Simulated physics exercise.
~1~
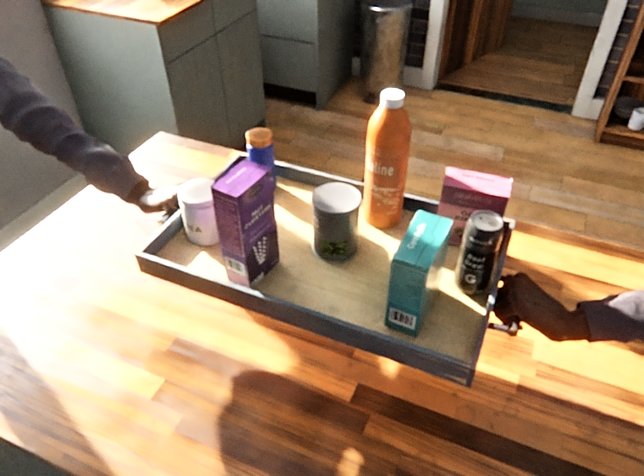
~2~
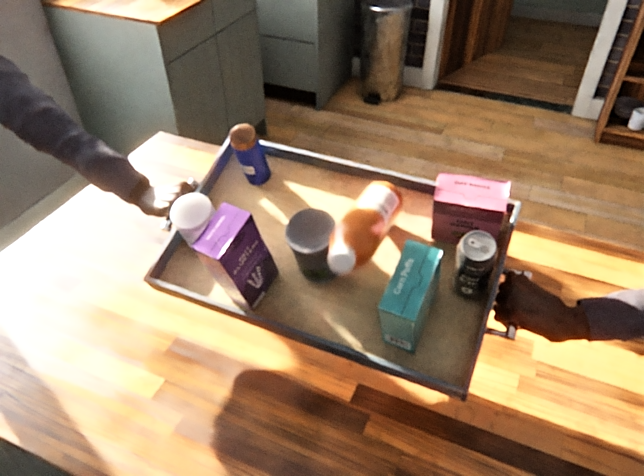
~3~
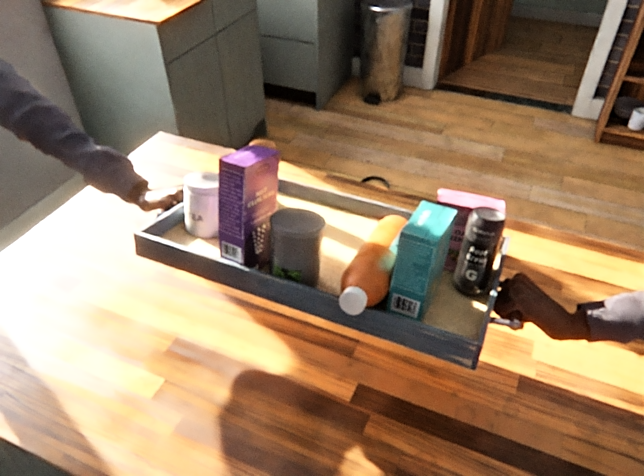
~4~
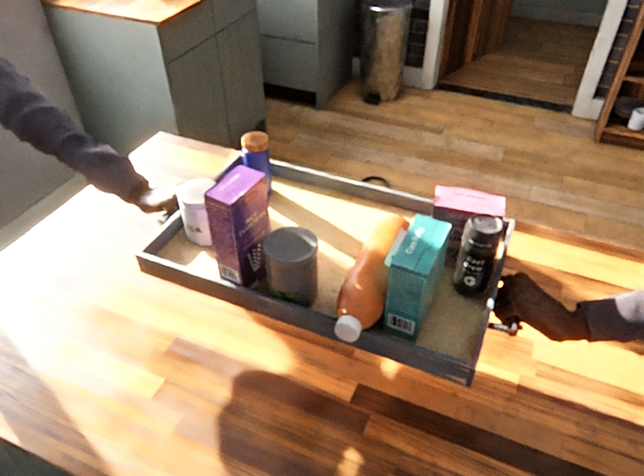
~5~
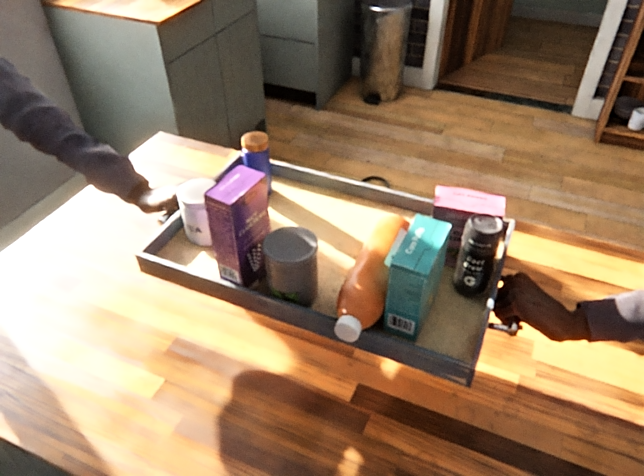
Two hands tilting a loaded serving tray nearer then away, toppling the orange bottle, which stays lying as the tray levels.
